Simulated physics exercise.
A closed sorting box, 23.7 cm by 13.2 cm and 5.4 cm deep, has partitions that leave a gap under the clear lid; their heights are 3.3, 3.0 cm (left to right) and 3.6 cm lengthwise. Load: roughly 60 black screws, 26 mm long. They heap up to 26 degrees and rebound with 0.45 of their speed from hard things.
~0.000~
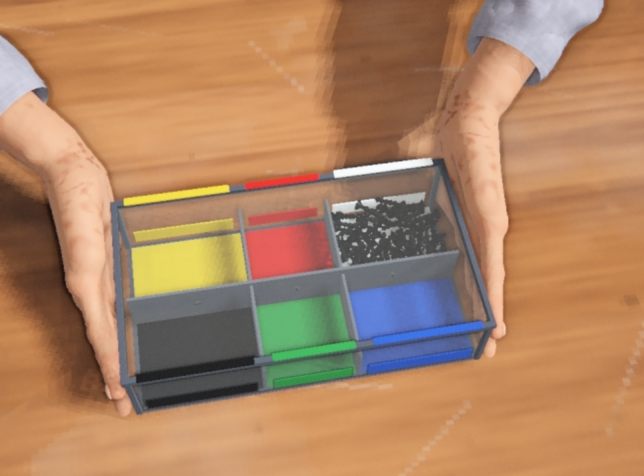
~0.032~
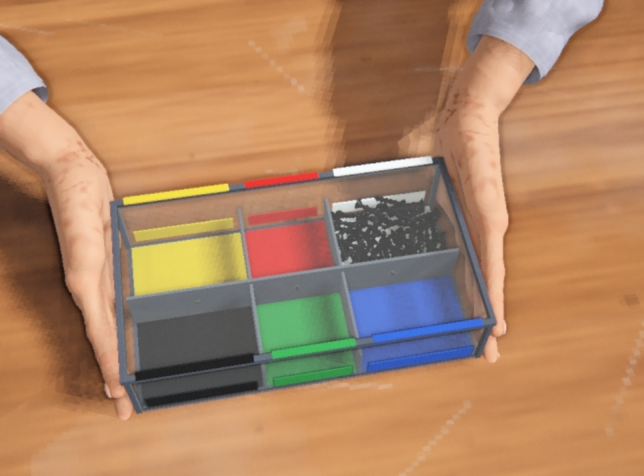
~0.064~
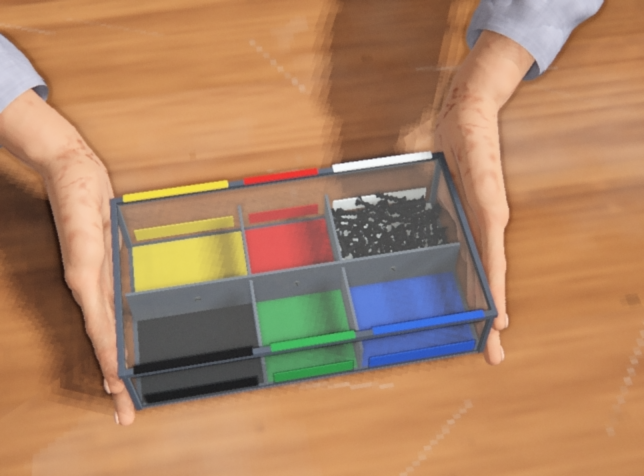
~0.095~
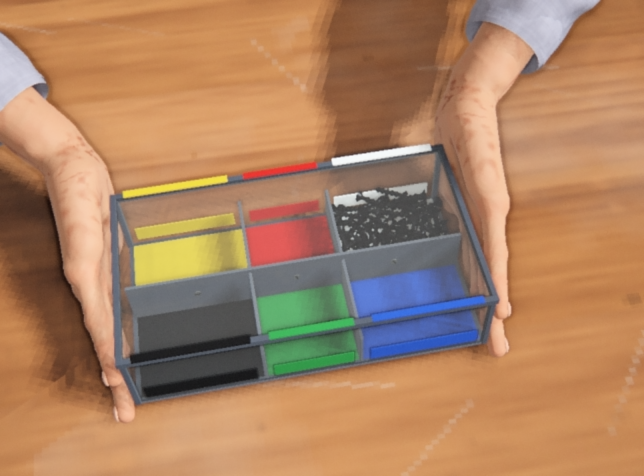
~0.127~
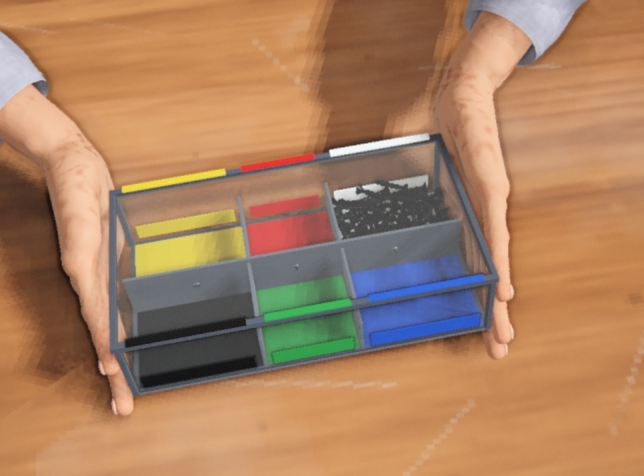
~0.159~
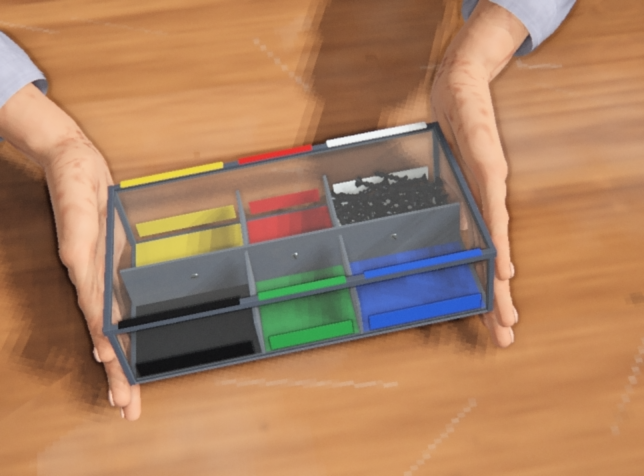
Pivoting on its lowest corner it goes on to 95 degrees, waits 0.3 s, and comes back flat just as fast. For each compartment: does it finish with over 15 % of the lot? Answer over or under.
Red under, blue under, green under, yellow under, white over, black under.
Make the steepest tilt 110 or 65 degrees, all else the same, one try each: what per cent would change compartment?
Some 5 and 0 per cent.
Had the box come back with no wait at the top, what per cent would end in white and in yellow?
Then: White 90, yellow 0.
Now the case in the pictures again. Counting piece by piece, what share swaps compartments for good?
Some 5 per cent.
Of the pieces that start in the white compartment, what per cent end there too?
About 100 per cent.
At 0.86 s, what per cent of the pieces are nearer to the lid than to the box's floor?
About 50 per cent.
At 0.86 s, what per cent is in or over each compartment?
Red 0; blue 0; green 0; yellow 0; white 100; black 0.
After 0.86 s, tilt 95 degrees; white 100 %.
After 1.33 s, tilt 53 degrees; white 100 %.
Then, at 1.87 s, tilt 0 degrees; red 5 %, white 95 %.
In the end, at 2.2 s, red 5 %, blue 0 %, green 0 %, yellow 0 %, white 95 %, black 0 %.
